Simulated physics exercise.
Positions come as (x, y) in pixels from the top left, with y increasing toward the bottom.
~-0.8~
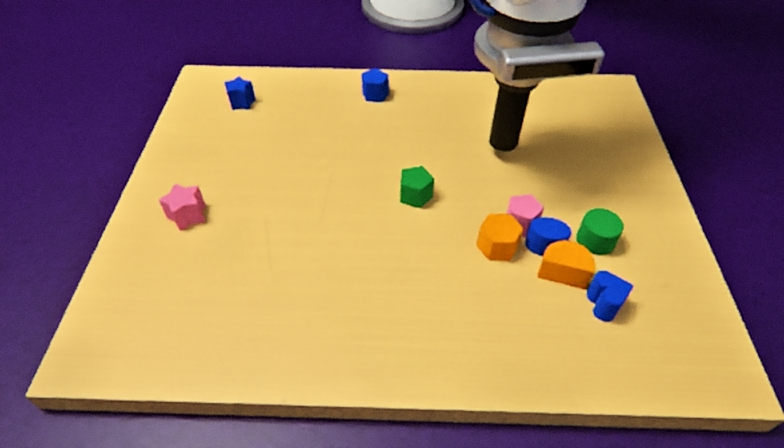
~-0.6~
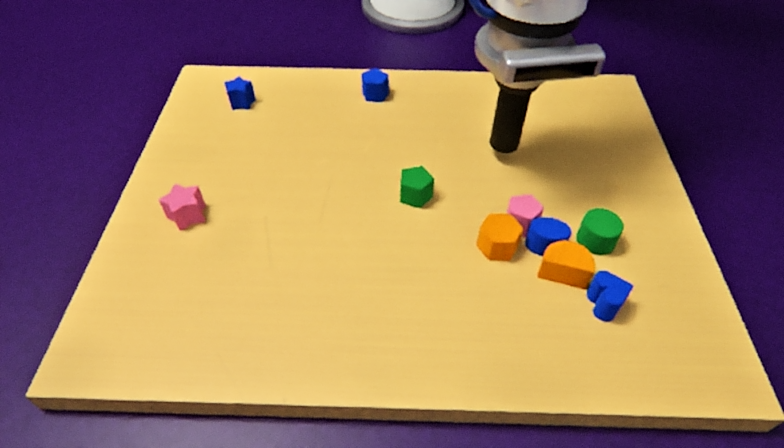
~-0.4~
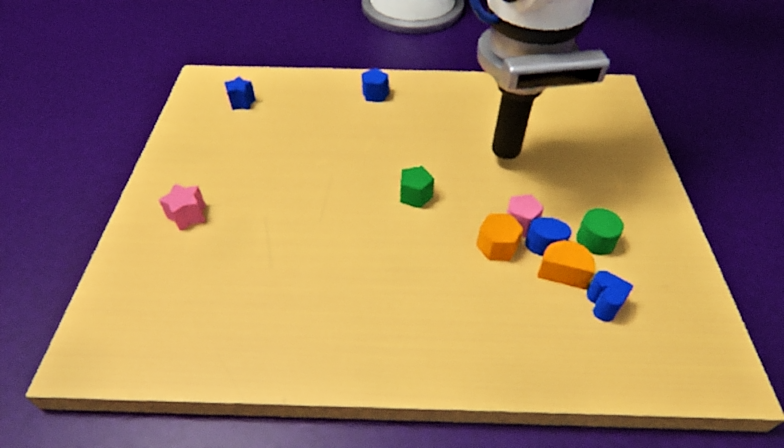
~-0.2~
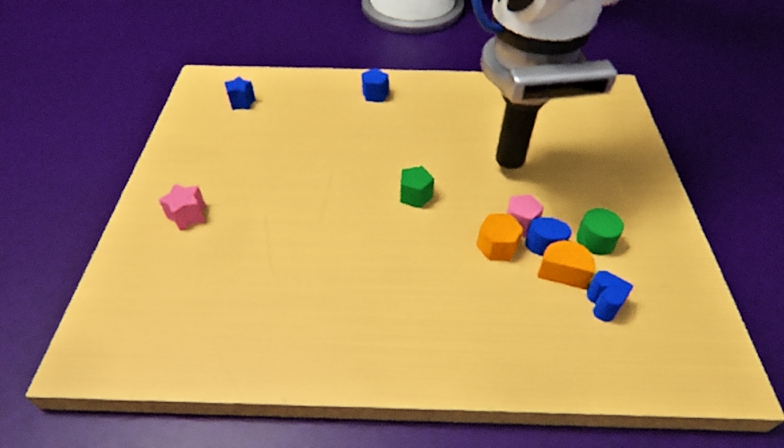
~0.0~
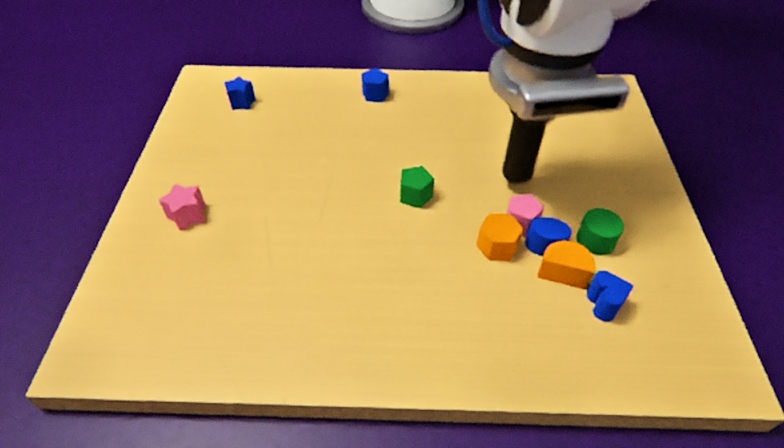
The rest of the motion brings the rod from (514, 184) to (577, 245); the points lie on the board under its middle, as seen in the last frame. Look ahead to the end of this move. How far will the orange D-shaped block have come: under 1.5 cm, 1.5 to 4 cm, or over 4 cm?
Its displacement is below 1.5 cm.
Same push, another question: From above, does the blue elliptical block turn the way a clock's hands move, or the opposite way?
With the clock.
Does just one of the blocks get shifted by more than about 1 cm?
In short: Yes.
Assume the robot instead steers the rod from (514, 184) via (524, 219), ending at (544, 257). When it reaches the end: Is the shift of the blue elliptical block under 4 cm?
No, that is not what happens.
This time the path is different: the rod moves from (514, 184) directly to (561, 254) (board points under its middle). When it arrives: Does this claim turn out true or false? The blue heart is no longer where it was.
The claim holds.
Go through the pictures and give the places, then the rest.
The first frame shows tip of the rod (503, 142), middles of tops, pink pentagon (526, 205), blue elliptical block (551, 227), orange D-shaped block (571, 255), green disc (604, 222).
The second frame shows rod (504, 144), nothing pushed.
The third frame shows rod (506, 150), nothing pushed.
The fourth frame shows rod (510, 159), nothing pushed.
The fifth frame shows rod (517, 173), pink pentagon (526, 205), blue elliptical block (551, 227), orange D-shaped block (571, 255), green disc (604, 222).
On the path given first. Halfway along, rod (549, 202); nothing pushed yet.
At the end, rod (581, 234); pink pentagon unmoved; blue elliptical block (552, 231), turned 25° clockwise; orange D-shaped block (570, 259), turned 10° anticlockwise; green disc (623, 231).
